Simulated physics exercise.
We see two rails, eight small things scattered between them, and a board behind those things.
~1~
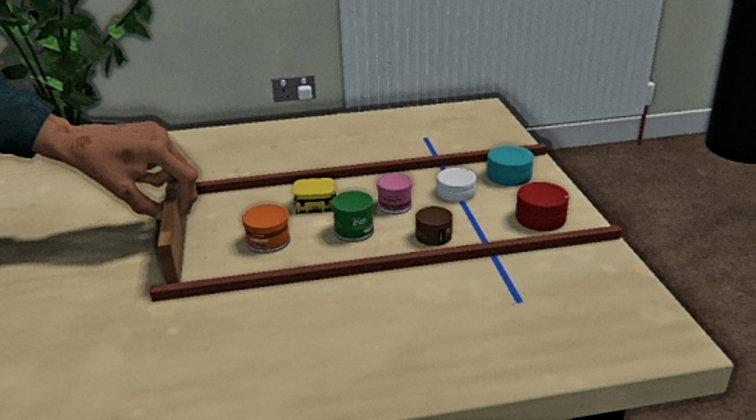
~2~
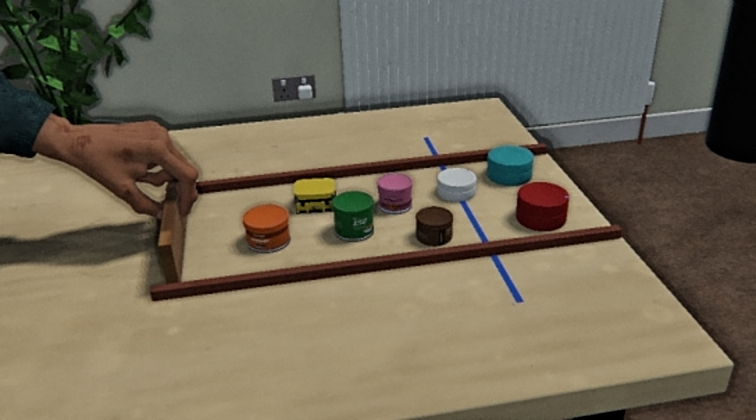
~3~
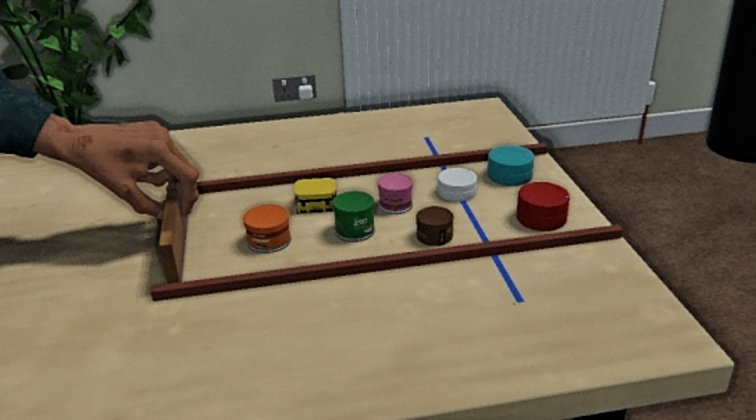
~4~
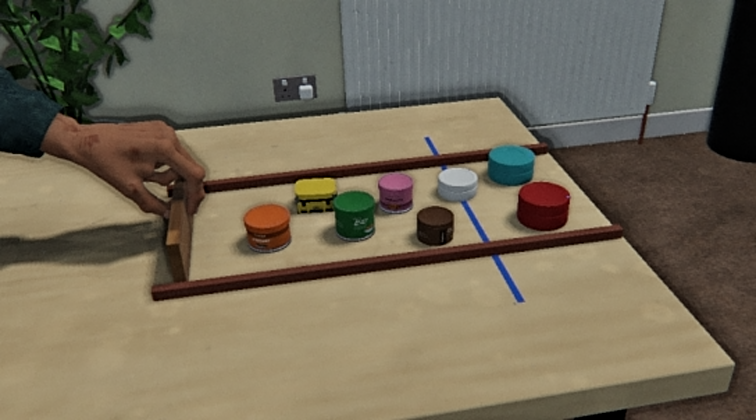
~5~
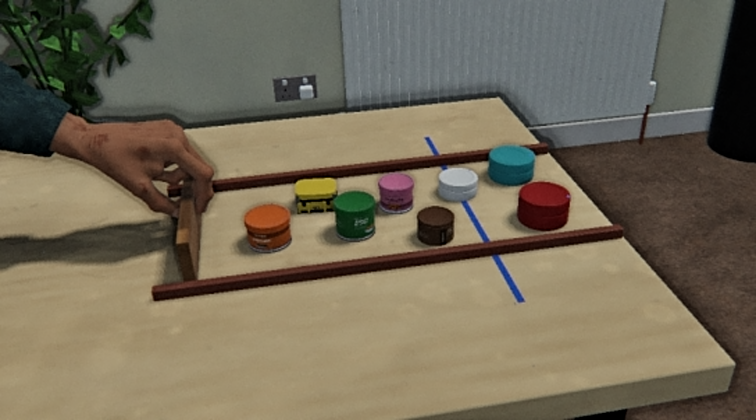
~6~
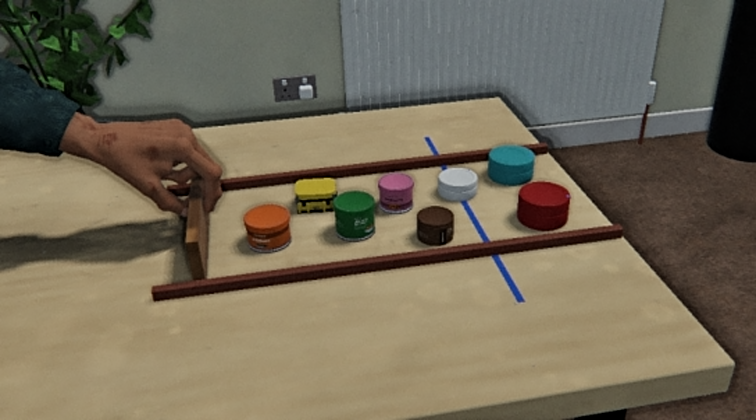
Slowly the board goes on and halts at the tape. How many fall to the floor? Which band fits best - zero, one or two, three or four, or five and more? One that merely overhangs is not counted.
The band that fits is zero.
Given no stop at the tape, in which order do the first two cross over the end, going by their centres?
In order: The red lid, then the turquoise lid.
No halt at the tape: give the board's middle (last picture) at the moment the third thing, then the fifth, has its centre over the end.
(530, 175) and (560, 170).
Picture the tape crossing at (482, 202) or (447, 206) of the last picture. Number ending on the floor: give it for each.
The counts would come to 0 and 0.
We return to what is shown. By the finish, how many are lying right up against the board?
4 of them.
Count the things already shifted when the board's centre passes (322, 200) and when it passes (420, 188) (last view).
3 and 6.
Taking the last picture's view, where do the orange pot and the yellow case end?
About (493, 203), and about (470, 173).
Soon after, none off yet; turquoise lid at rest near (511, 165); red lid at rest near (543, 206); white lid at rest near (458, 185).
Then, none off yet; turquoise lid at rest near (511, 165); red lid at rest near (543, 206); white lid moved a little near (469, 180).
At rest, the number that fall off is zero.
